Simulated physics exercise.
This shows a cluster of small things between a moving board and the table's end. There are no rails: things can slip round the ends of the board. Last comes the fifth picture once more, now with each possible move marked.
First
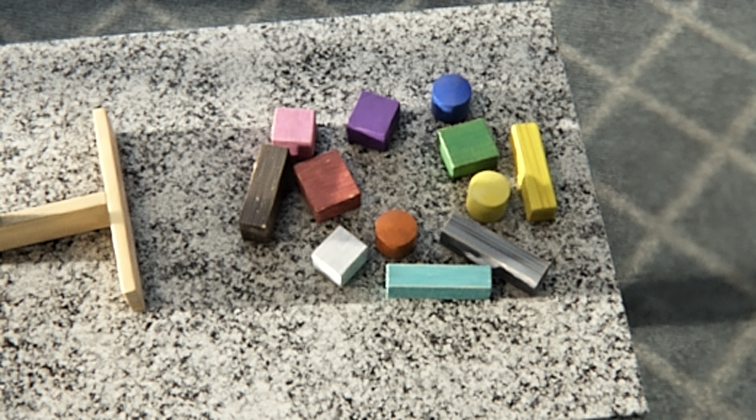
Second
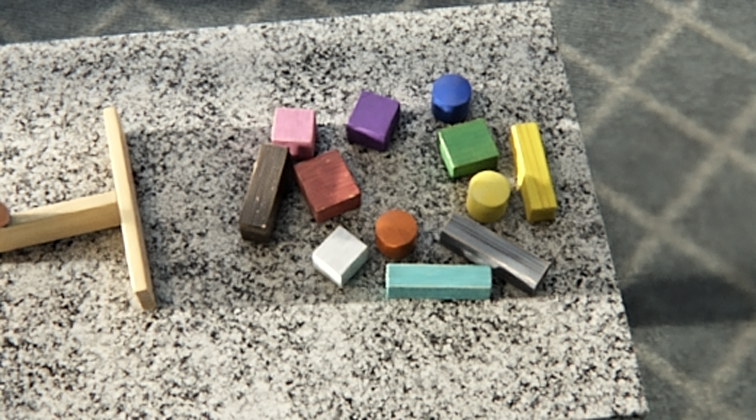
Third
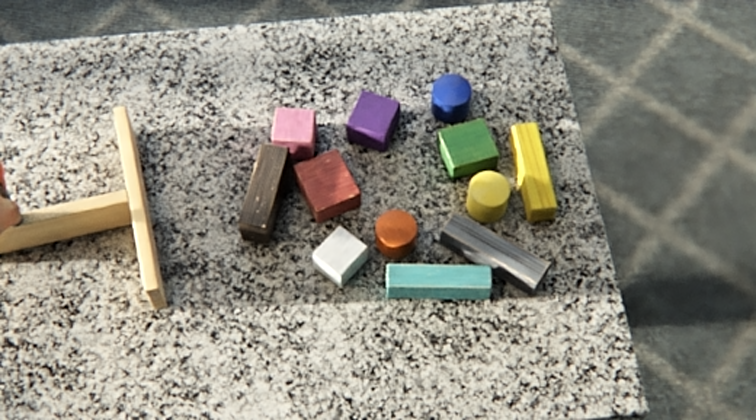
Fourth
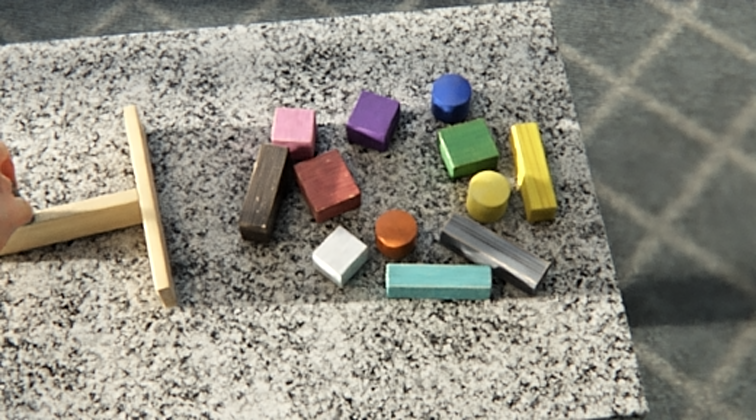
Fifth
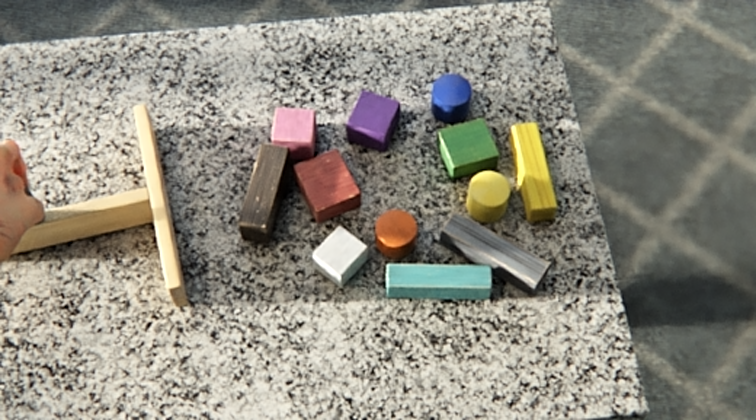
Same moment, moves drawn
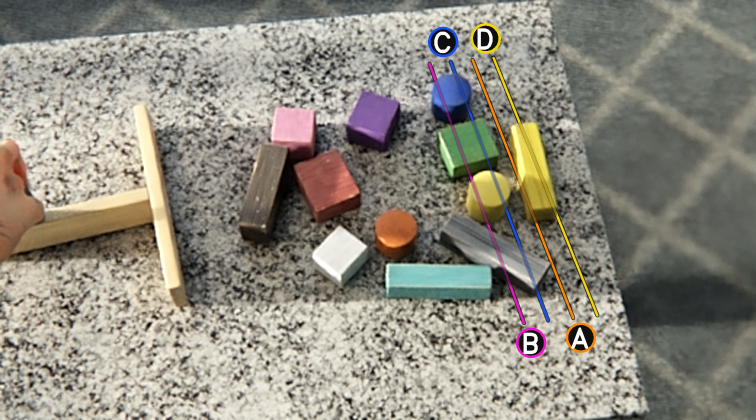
In this clip, a hand comes into view at the left, pushing a T-shaped wooden board slowly rightward across a speckled stone surface, while the colourful blocks, sticks and cylinders clustered to its right stay still and untouched.
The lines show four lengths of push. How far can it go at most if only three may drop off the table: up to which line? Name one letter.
Up to line C.
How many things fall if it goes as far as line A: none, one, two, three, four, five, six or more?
By then, four.
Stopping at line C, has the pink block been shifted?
Yes.
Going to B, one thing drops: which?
The yellow stick.
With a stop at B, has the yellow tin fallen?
No.
On the marked copy, A at (519, 180); B at (473, 184); C at (496, 182); D at (542, 178).
With C. Early on, board (279, 180); pink block (297, 130); red block (340, 186).
Further on, board (402, 169); yellow stick (543, 173); grey stick (525, 264).
At the end, board (495, 160); yellow stick over the edge; green block over the edge; two fallen.
As for the rest, A drops four; B is within the limit but short; D drops six.
